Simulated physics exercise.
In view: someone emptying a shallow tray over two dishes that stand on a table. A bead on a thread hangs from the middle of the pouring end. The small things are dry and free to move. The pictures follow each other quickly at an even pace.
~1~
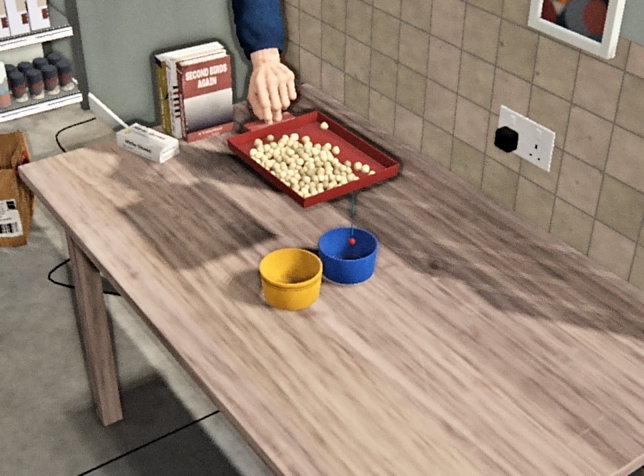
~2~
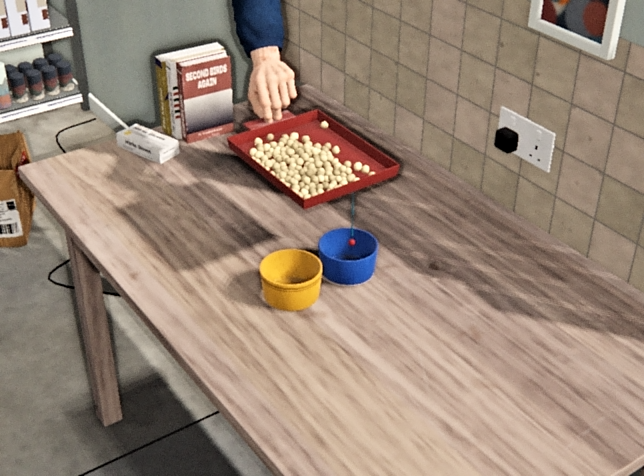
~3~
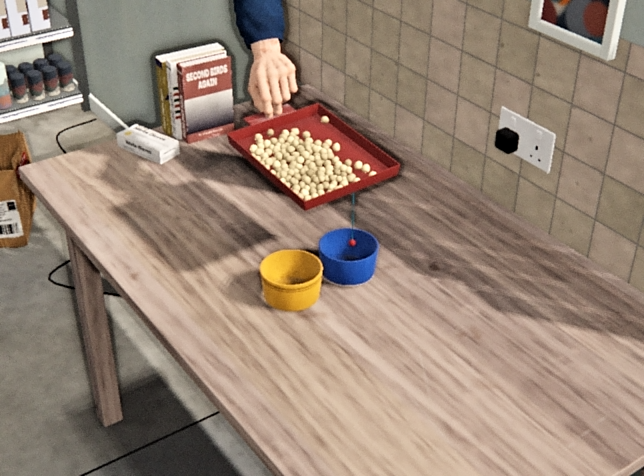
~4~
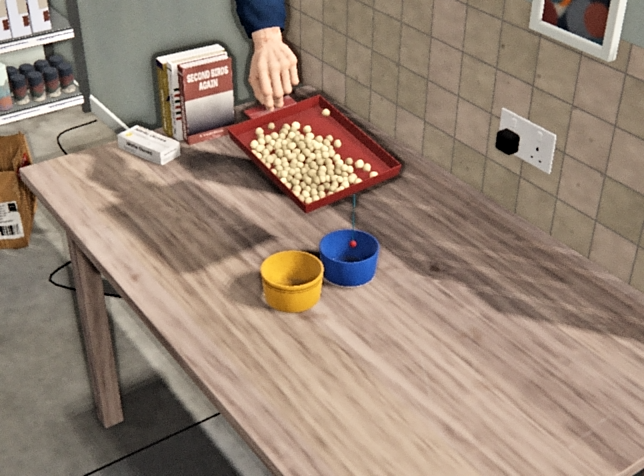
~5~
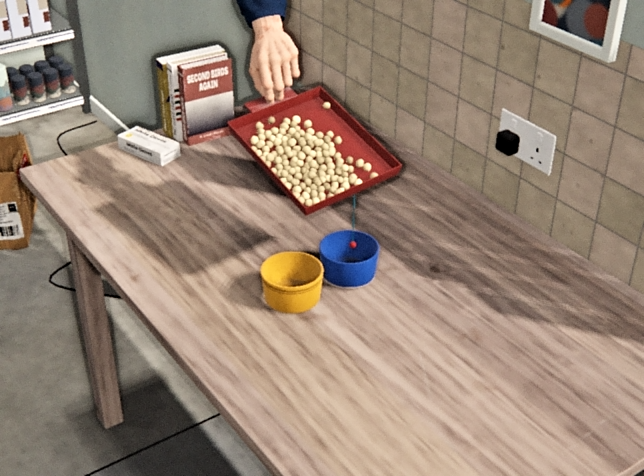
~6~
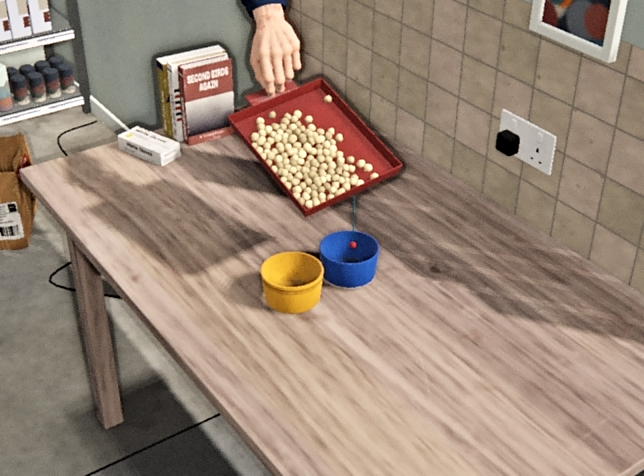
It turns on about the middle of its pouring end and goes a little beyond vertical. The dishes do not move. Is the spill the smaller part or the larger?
The two hold less than half of the load.
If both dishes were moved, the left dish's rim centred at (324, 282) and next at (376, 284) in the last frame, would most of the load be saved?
The first try: Above a half. The second: Below a half.
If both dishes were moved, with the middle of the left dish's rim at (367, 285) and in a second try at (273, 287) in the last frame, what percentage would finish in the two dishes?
Roughly 30 per cent, and 50 per cent.
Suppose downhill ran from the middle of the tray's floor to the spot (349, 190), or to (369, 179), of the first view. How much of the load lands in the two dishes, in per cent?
First some 0, then 0 per cent.
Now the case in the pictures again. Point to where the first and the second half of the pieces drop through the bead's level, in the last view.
At about (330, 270), then at (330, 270).
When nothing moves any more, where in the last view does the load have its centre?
Near (327, 314).
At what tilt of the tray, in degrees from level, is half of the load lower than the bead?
At about 110°.
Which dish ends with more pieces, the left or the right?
Fuller: The left one.
Soon, tray tipped steeply; nearly all on the tray; a stray few outside both; a small part in the air.
A while on, tray tipped past a quarter turn; about two thirds on the tray; a stray few in the left dish; a small part outside both; a small part in the air.
Towards the end, tray tipped past a quarter turn; about a quarter in the left dish; about two thirds outside both.
Finally, tray tipped past a quarter turn; about a quarter in the left dish; none in the right dish; about two thirds outside both.
